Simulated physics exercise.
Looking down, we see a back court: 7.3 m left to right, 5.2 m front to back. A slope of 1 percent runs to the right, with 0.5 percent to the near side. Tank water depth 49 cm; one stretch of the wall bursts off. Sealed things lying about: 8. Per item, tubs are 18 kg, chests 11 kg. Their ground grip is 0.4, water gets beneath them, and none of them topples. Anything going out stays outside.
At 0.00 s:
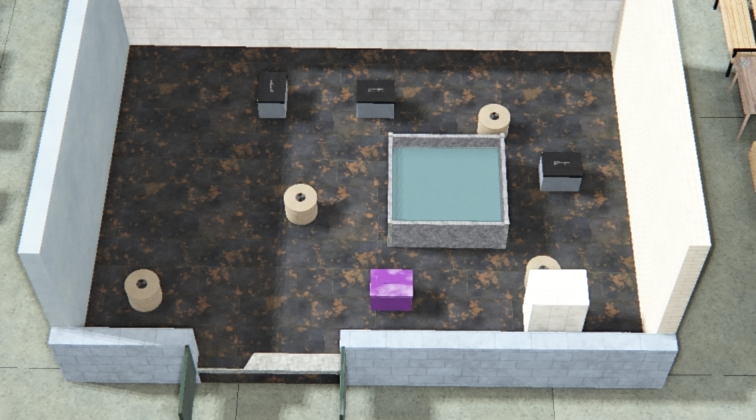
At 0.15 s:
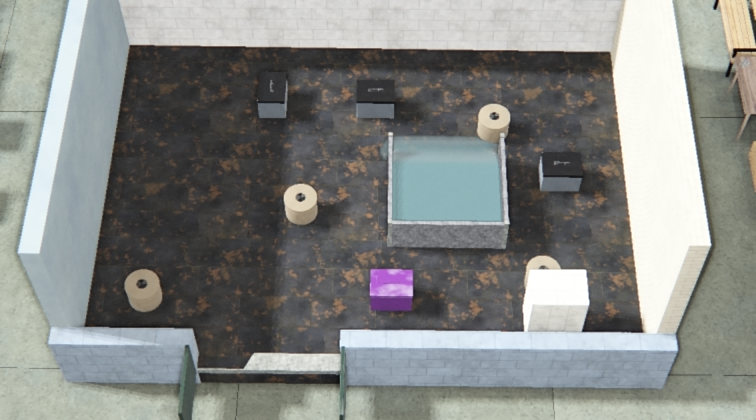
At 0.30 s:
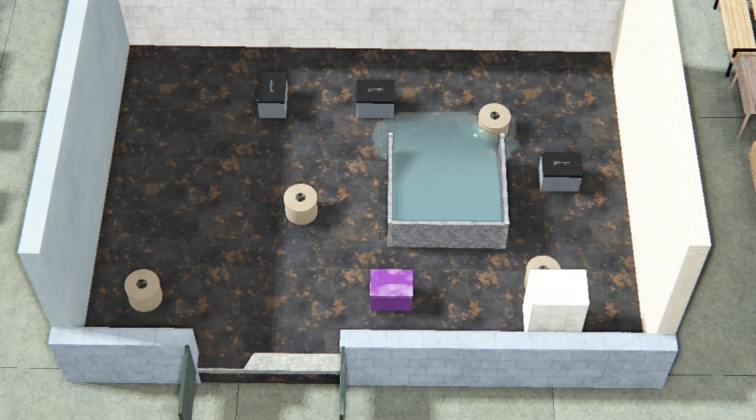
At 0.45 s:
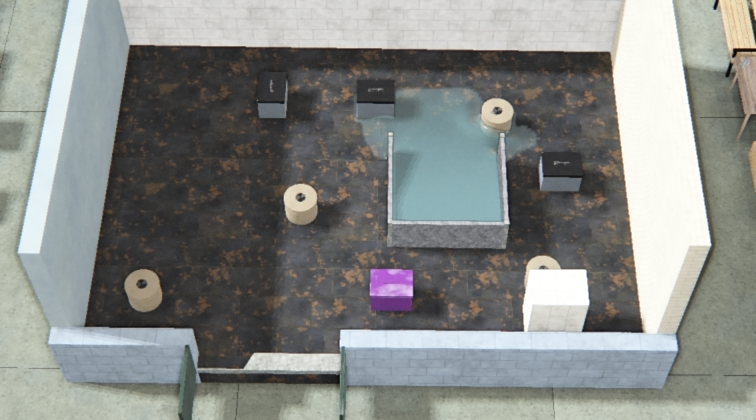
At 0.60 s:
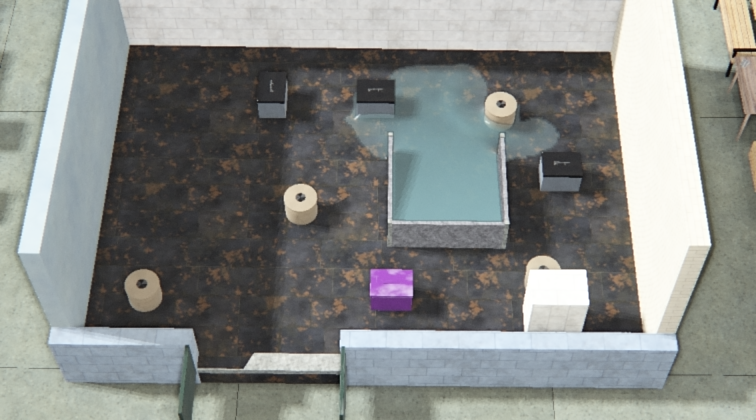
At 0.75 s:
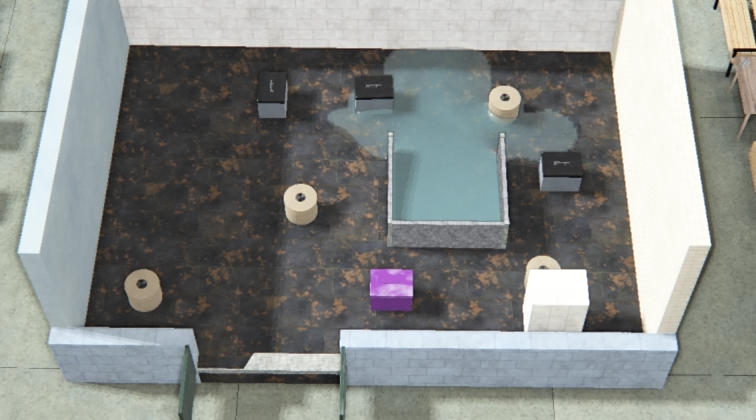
Walled tank losing its far side, water spreading across the dark court floor around nearby boxes and nudging a tan spool-shaped tub.
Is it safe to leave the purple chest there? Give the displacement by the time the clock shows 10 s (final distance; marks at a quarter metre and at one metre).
Hardly budges.
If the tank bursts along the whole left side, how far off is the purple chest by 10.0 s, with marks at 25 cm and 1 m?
Afterwards the purple chest stays almost motionless.
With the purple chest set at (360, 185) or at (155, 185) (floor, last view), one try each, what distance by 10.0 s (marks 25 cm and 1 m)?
Well, the first time it keeps still, and the second time it keeps still.
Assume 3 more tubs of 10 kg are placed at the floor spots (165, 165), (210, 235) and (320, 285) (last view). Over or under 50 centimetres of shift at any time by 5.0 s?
From first to last: Does not reach it, does not reach it, does not reach it.
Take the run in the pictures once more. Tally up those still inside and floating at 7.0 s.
0.
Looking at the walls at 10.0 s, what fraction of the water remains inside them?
Close to 98 in a hundred parts remain.
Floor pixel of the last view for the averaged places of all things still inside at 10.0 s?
Mean position approx. (361, 220).
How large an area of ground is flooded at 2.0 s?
About 11.5 m2 is covered.
After 2.0 s the purple chest is near (391, 283), 0.0 m from its start, aground; 0 of 8 are out; 1 afloat.
After 4.5 s the purple chest is near (391, 283), 0.0 m from its start, aground; 0 of 8 are out; 1 afloat.
After 7.0 s the purple chest is near (391, 283), 0.0 m from its start, aground; 0 of 8 are out; 0 afloat.
After 10.0 s the purple chest is near (391, 283), 0.0 m from its start, aground; 0 of 8 are out; 0 afloat.
